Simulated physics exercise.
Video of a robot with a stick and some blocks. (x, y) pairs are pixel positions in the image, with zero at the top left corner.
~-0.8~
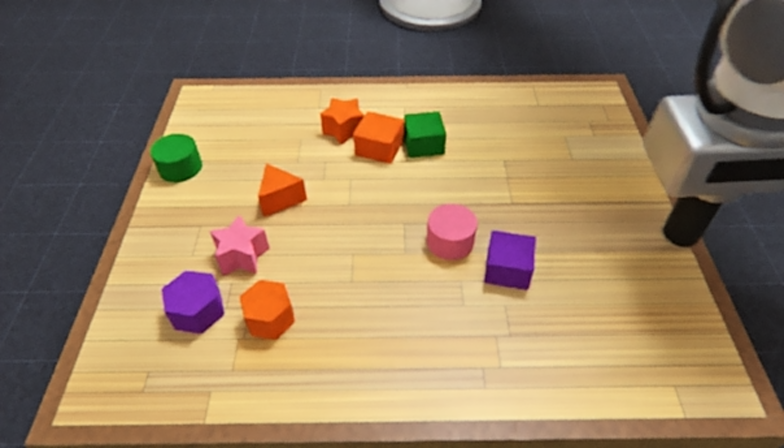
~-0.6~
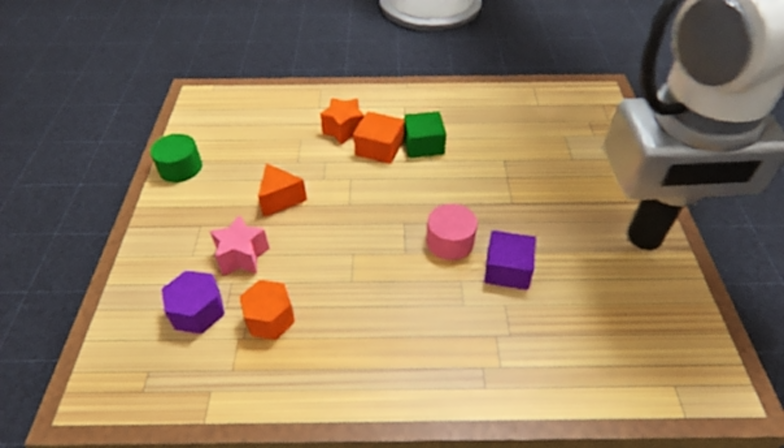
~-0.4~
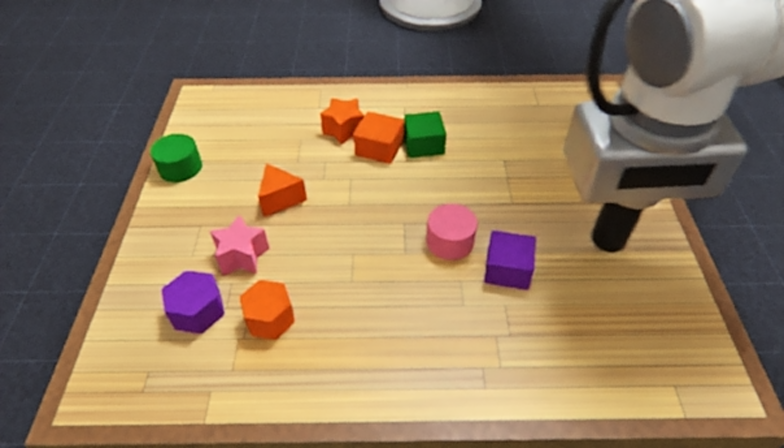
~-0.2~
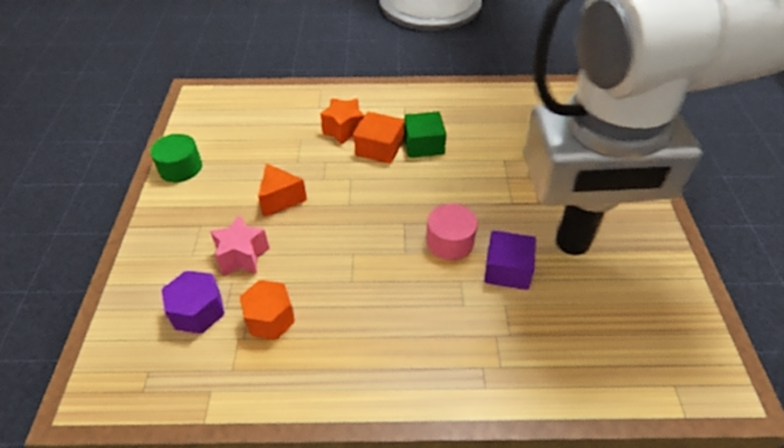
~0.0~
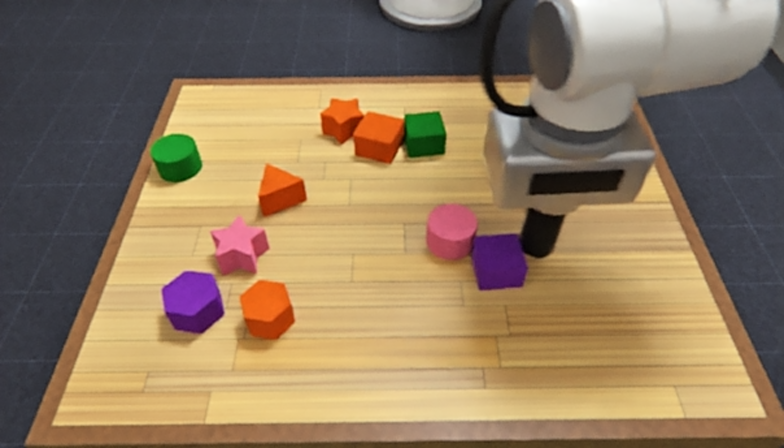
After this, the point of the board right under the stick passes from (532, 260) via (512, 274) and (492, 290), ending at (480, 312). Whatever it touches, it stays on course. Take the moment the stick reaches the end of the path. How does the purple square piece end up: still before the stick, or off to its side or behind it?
The block gets away.
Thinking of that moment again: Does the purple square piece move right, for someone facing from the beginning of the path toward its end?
Yes, that is what happens.
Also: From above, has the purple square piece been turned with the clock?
Yes, that is how it ends up.
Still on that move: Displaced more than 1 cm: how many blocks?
That makes 1 block.
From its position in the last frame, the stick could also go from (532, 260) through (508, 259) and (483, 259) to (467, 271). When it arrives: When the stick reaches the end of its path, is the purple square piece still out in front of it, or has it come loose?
It is still ahead of the stick.
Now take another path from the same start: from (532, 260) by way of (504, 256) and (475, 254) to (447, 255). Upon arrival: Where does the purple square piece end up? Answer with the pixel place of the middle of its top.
The point I'd pick in the picture is (449, 267).
What follows on the original path. Halfway along, stick at (504, 268); purple square piece at (464, 268).
At the end, stick at (482, 299); pink circle unmoved; purple square piece at (444, 276), turned 30° clockwise.
